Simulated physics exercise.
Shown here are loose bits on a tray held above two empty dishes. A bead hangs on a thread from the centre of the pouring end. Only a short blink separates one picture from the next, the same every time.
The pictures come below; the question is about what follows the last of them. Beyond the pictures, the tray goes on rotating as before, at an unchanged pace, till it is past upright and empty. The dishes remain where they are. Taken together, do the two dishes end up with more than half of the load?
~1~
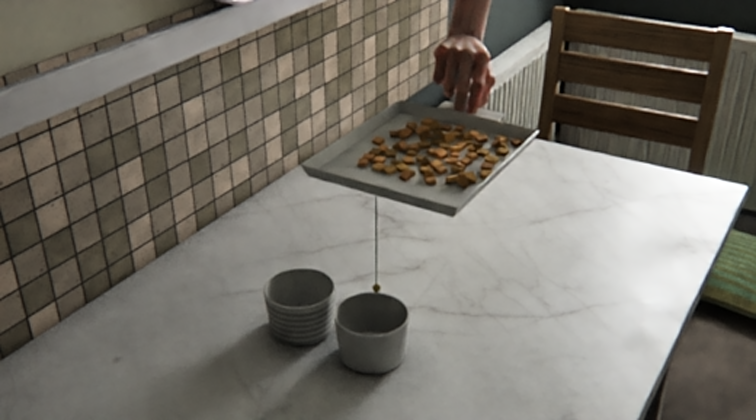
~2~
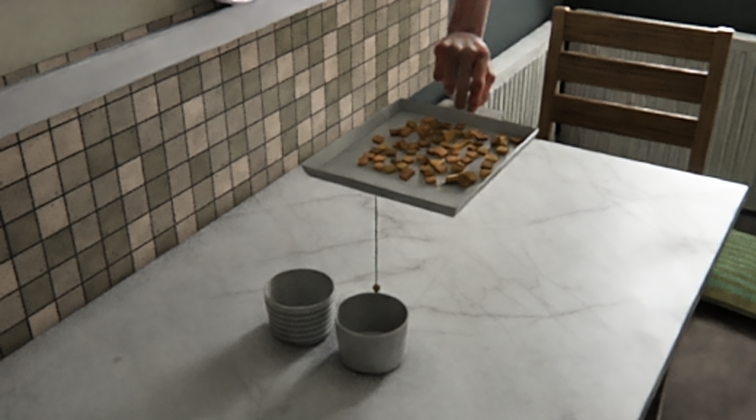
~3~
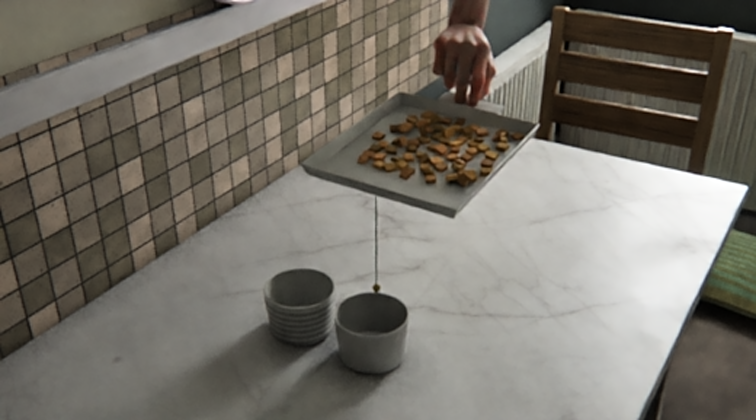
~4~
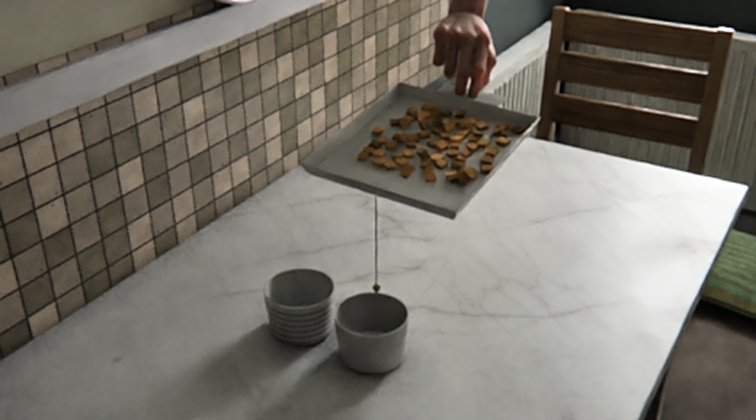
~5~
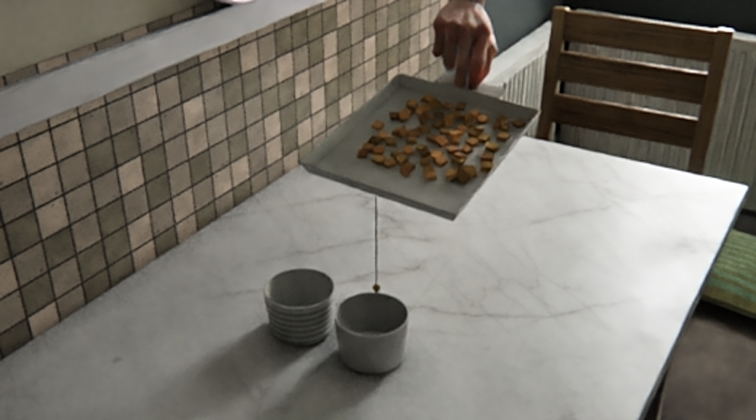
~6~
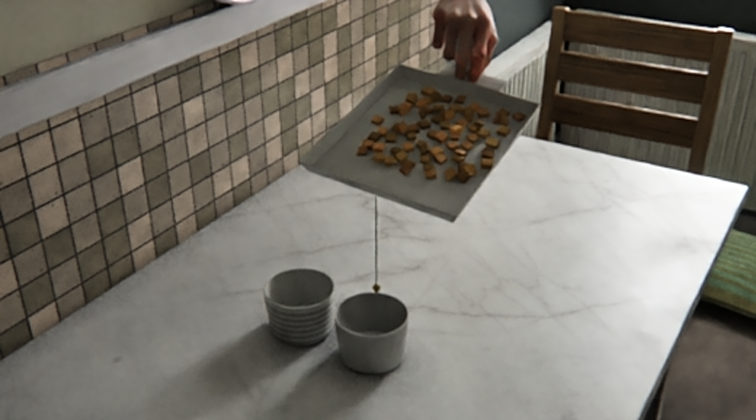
Most gets spilled.
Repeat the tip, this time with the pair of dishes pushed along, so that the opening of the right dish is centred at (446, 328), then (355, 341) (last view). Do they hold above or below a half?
Try 1: The greater share; try 2: A lesser share.
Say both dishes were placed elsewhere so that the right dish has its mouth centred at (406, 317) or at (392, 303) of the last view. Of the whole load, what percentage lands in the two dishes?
Trial 1 around 50 percent, trial 2 around 10 percent.
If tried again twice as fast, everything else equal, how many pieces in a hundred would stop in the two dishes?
Something like 10 in a hundred.
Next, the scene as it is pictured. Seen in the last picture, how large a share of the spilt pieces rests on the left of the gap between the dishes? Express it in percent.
Near 0 %.
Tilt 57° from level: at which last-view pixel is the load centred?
In the last view, the load is centred close to (425, 197).
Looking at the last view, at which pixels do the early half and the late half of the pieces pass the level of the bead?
I'd say close to (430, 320) at first and close to (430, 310) later on.
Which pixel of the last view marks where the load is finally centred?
Centre at rest: Close to (432, 377).
Shortly afterwards, tray tipped steeply; all but a few on the tray; a little in the air.
Next, tray tipped right over; near a quarter on the tray; a little in the right dish; near half outside both; near a quarter in the air.
Some moments later, tray tipped past a quarter turn; near a quarter in the right dish; the bulk outside both.
In the end, tray tipped past a quarter turn; near a quarter in the right dish; none at all in the left dish; the bulk outside both.
